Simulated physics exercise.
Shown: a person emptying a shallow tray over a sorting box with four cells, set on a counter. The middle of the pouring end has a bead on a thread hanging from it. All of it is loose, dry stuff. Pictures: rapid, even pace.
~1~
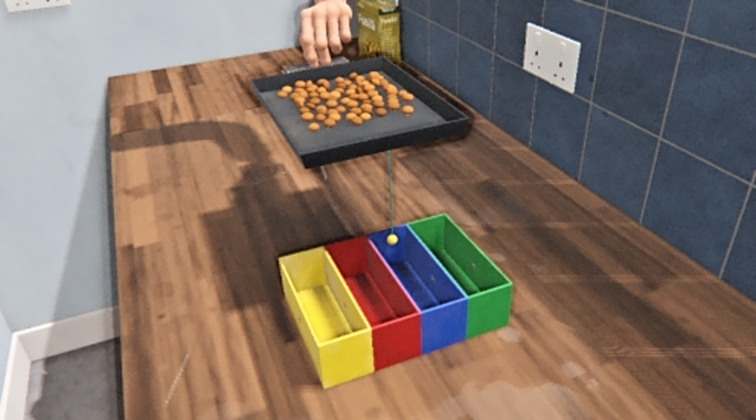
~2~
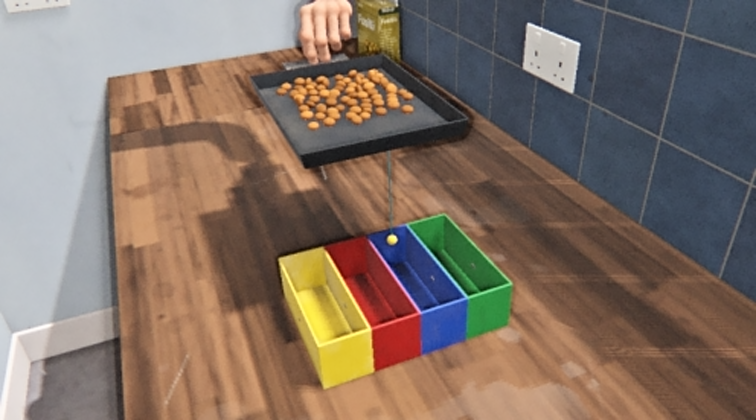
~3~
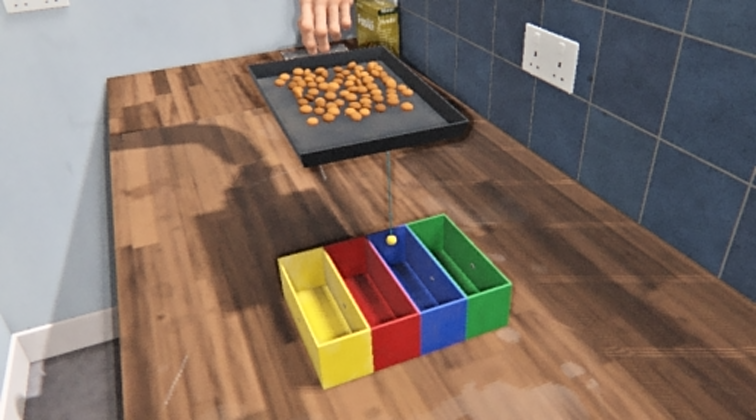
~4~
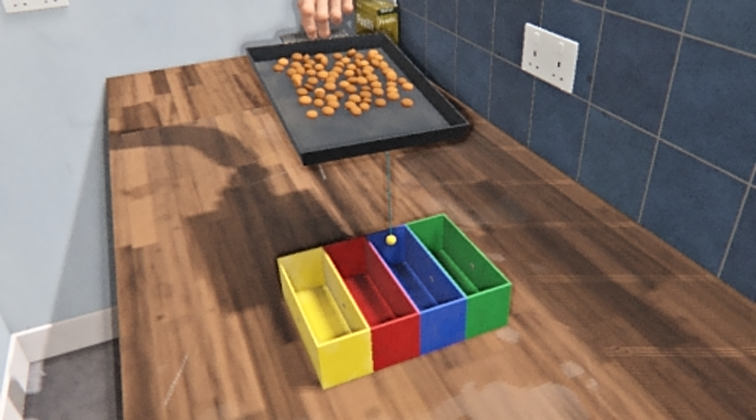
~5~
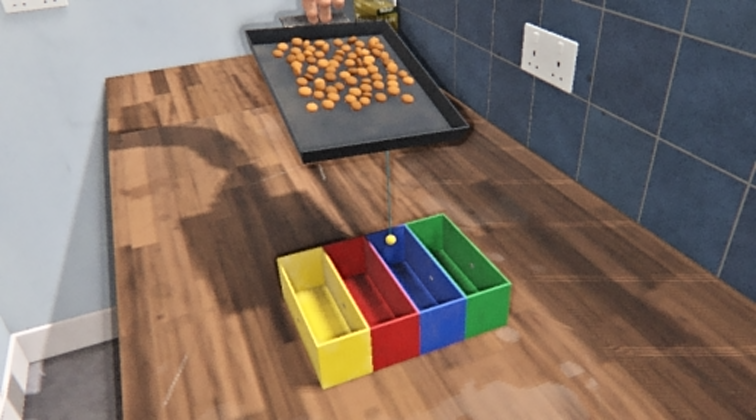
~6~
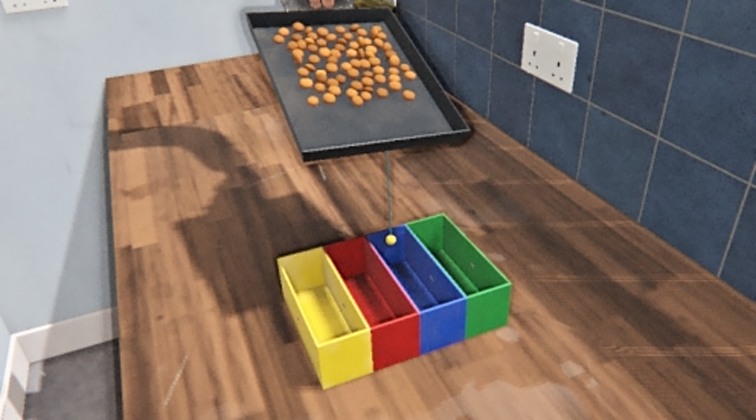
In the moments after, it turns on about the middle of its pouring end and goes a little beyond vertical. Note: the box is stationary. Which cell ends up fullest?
The green cell.
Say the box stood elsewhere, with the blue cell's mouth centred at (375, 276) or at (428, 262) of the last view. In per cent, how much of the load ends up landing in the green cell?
About 30 per cent, then about 60 per cent.
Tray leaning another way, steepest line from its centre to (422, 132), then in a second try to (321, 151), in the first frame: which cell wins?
The green cell; yellow.
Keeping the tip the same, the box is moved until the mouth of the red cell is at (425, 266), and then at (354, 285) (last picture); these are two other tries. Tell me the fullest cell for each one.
Taking the two placings in order, you'd get the cell in blue and then the cell in green.
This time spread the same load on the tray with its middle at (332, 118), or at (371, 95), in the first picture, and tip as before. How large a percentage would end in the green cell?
Shares in turn: 40 % and 60 %.
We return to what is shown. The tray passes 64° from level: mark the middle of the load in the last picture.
Check around (421, 127) in the last picture.
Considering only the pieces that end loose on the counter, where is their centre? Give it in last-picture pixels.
Estimate: Around (531, 285).
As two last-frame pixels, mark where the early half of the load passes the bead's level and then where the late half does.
Near (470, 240) to start, and near (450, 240) afterwards.
Shortly afterwards, tray tipped steeply; all but a few on the tray; only a few falling or outside the box.
Next, tray tipped past a quarter turn; near a quarter on the tray; near a quarter in the green cell; a little in the blue cell; only a few in the red cell; near a third falling or outside the box.
Some moments later, tray tipped past a quarter turn; near half in the green cell; near a quarter in the blue cell; only a few in the red cell; near a quarter falling or outside the box.
In the end, tray tipped past a quarter turn; near half in the green cell; near a quarter in the blue cell; only a few in the red cell; none at all in the yellow cell; near a quarter outside the box.
